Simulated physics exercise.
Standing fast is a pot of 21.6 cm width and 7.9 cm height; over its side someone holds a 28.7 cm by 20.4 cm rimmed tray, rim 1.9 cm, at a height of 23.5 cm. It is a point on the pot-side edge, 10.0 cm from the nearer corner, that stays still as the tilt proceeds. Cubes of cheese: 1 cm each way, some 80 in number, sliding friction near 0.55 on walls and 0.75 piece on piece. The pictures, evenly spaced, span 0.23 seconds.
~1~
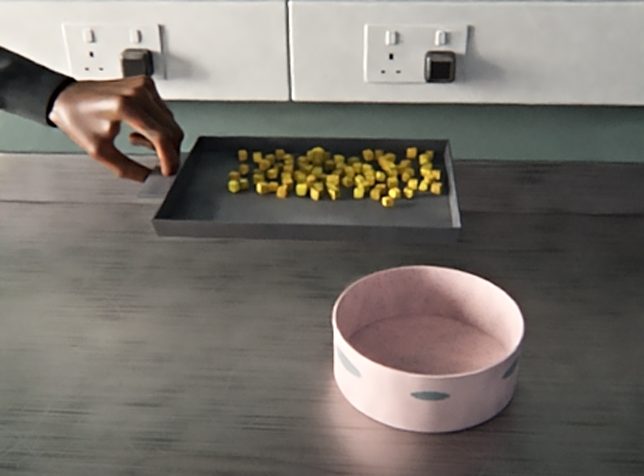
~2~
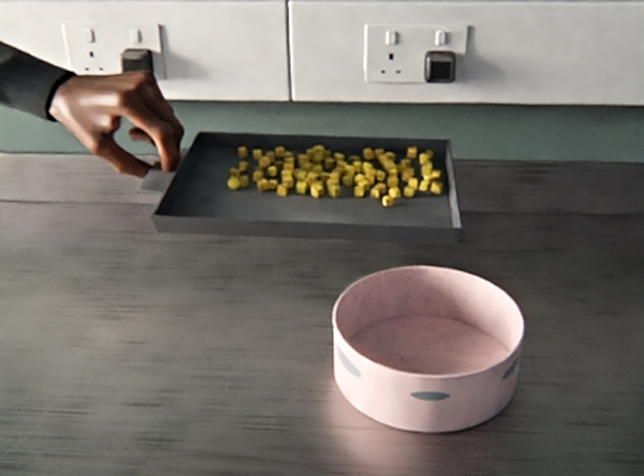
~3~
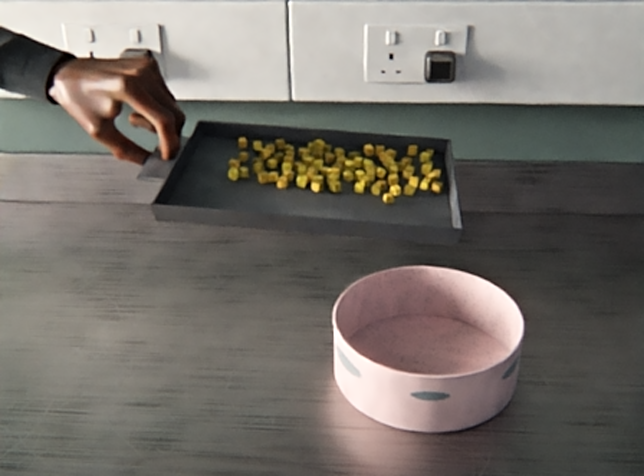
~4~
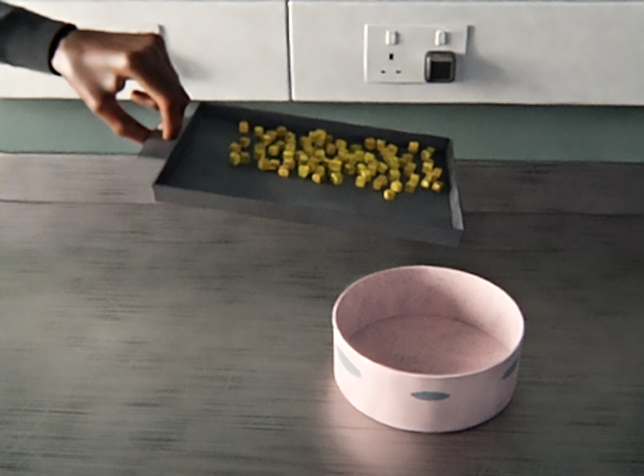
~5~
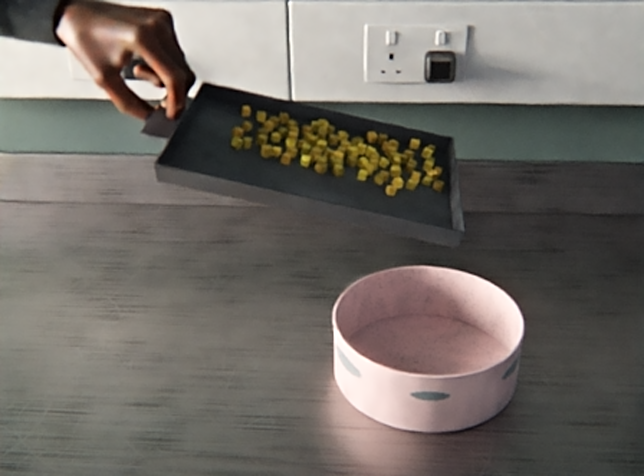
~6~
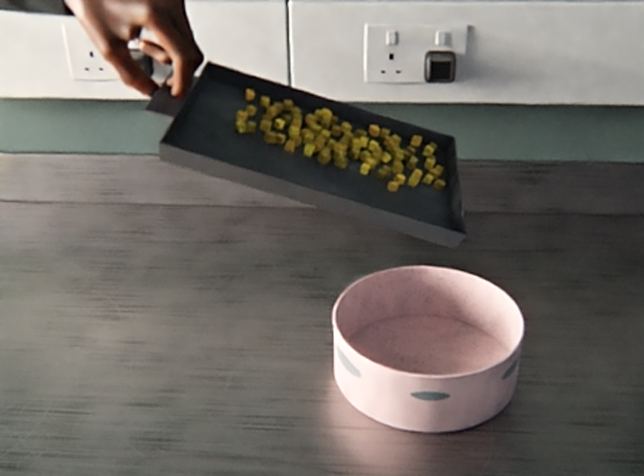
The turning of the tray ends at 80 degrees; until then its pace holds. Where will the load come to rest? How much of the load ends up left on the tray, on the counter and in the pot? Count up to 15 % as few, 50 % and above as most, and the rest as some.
My estimate: Tray some, counter some, pot some.
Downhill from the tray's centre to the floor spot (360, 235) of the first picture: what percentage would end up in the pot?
Estimate: Near 35 per cent.
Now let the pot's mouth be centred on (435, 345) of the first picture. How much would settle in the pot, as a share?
With the pot there, close to 40 per cent.
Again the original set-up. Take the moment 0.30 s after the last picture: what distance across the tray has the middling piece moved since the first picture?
Displacement on the tray: About 3 cm.
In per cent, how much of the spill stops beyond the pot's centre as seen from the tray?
Around 100 in a hundred.
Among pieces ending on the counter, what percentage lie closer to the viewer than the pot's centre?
Share: Roughly 50 %.
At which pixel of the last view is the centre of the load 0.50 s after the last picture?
At that moment the load's centre is around (459, 175).
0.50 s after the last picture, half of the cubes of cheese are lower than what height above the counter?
Around 26 cm up.
Then, 0.30 s after the last picture, tilt 48 degrees; the tray holds 100 %, the pot 0 %.
Then, 0.50 s after the last picture, tilt 69 degrees; the tray holds 90 %, the pot 0 %.
Then, 0.82 s after the last picture, tilt 80 degrees; the tray holds 40 %, the pot 20 %.
In the end, tray 35 %, counter 35 %, pot 25 %.
